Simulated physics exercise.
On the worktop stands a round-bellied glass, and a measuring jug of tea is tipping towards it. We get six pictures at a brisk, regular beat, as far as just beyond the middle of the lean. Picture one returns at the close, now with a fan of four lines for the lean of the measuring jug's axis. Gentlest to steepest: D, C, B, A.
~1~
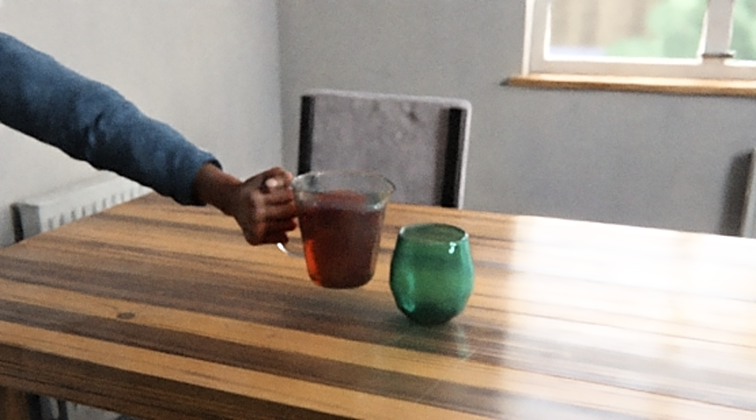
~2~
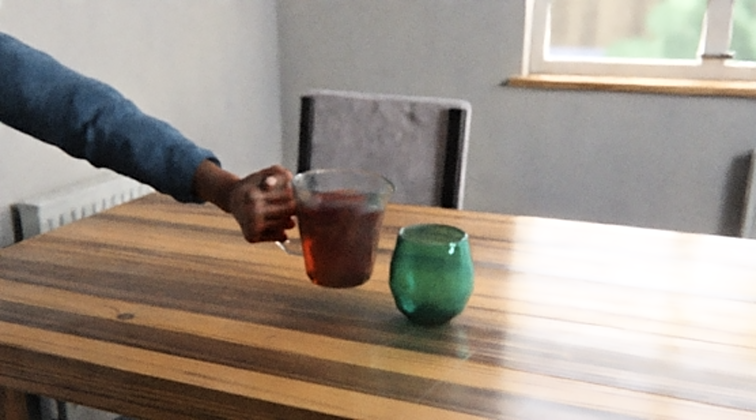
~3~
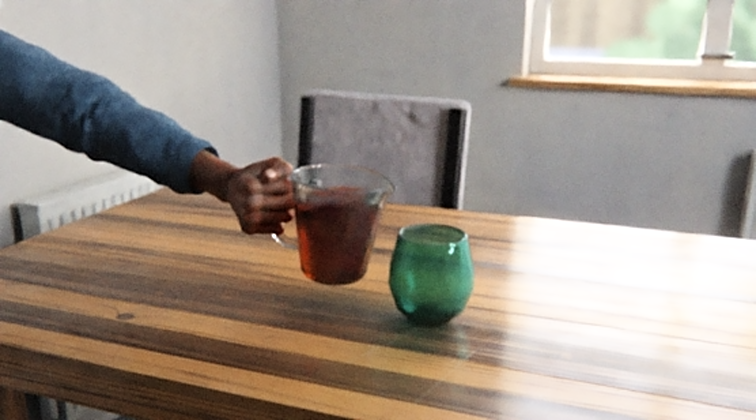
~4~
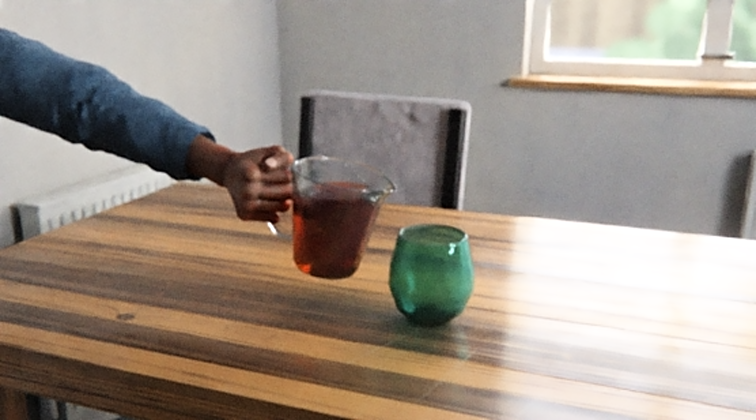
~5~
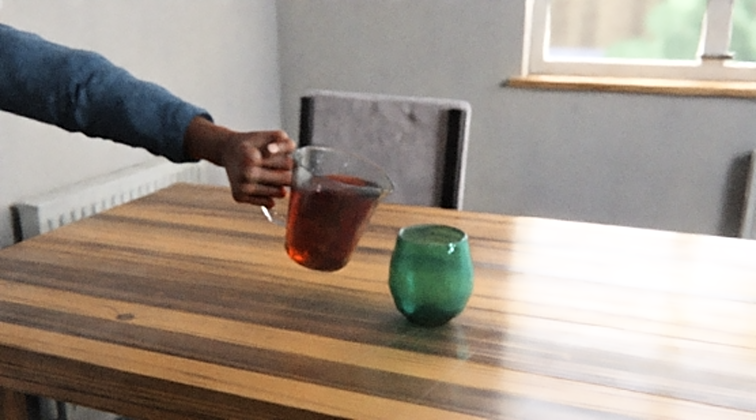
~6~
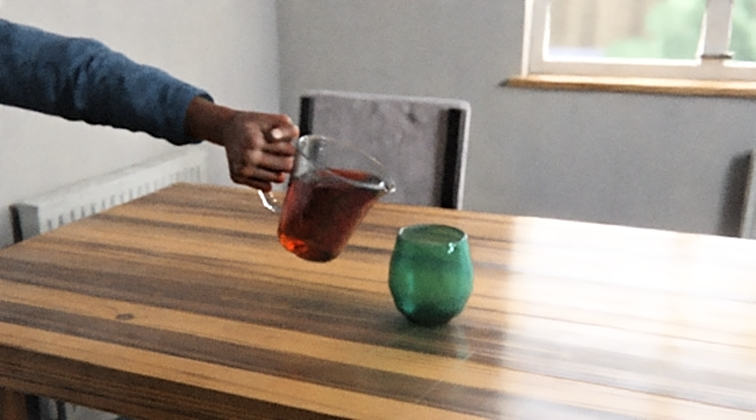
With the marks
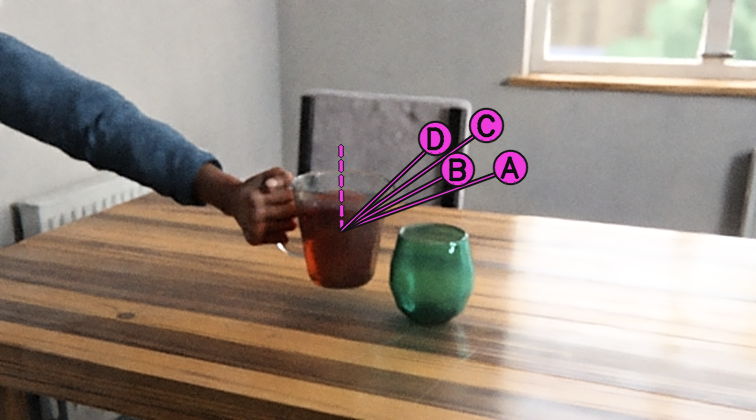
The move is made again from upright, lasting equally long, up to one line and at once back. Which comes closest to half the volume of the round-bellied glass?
It is B.
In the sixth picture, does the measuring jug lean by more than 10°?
Yes.
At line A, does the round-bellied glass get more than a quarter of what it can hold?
Yes, clearly.
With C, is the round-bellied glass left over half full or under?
Under.
In magenta, A at (494, 174); B at (442, 177); C at (473, 136); D at (424, 152).
Choosing A, the round-bellied glass ends with about 64 % of what it can hold.
Choosing B, the round-bellied glass ends with about 49 % of what it can hold.
Choosing C, the round-bellied glass ends with about 36 % of what it can hold.
Choosing D, the round-bellied glass ends with about 24 % of what it can hold.
